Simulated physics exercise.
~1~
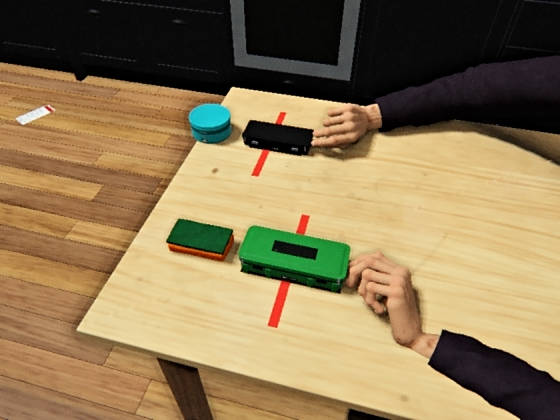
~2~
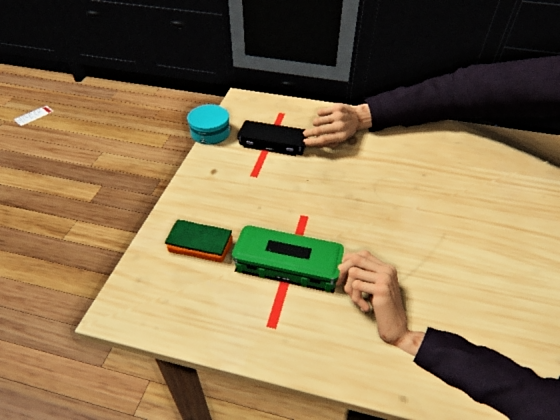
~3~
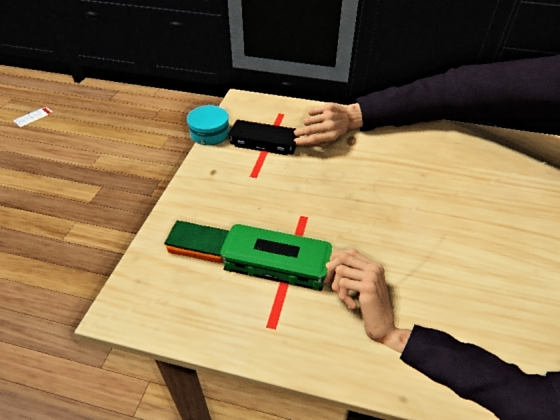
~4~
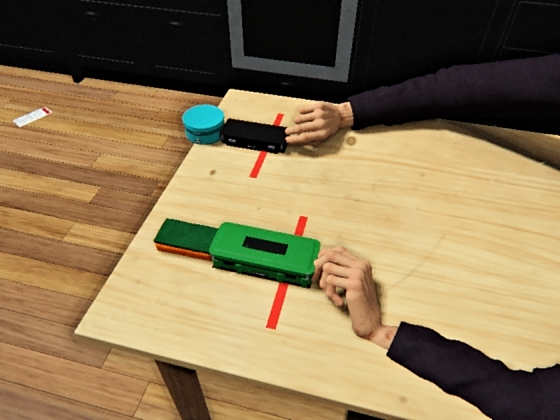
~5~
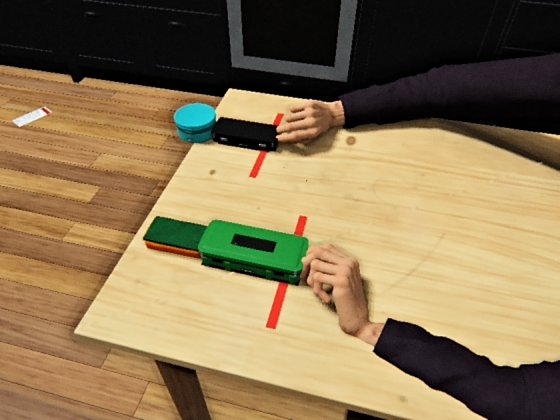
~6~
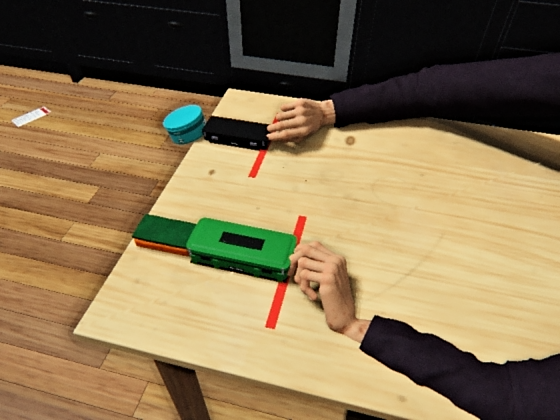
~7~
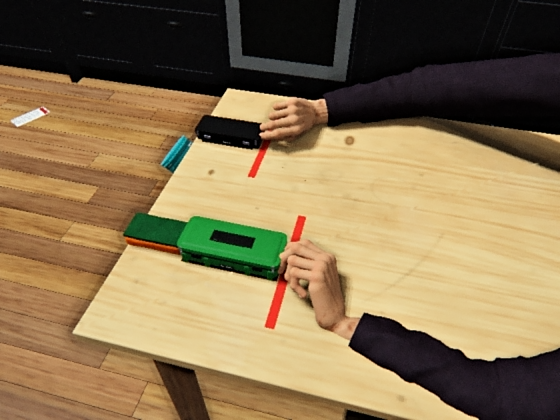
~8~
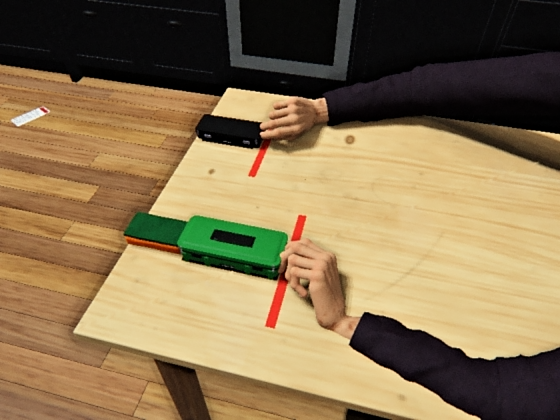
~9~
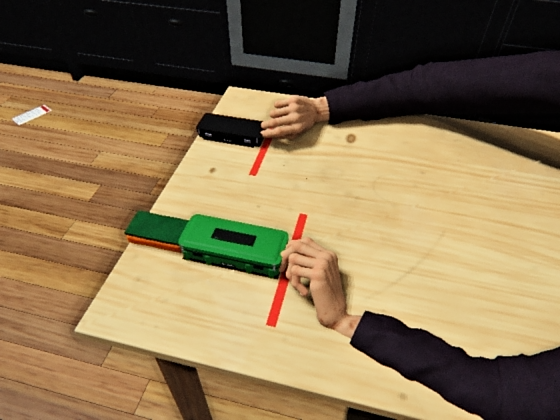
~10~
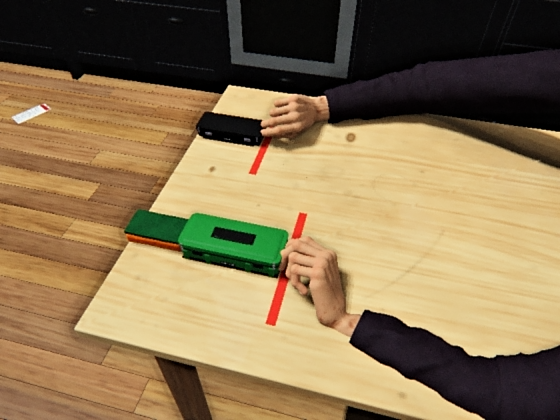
Two hands slide a black case and a green case leftward across a pale wooden table, seen from above at an angle with a slight sway, each lane crossed by red tape. A turquoise tub sits beyond the black case near the left edge, and an orange sponge with a dark green top lies beyond the green case. The cases reach them and push both toward the edge. The tub tips over the side and drops out of sight. The hands stop near the tape, and the sponge stays on the table, jutting over the edge against the green case.
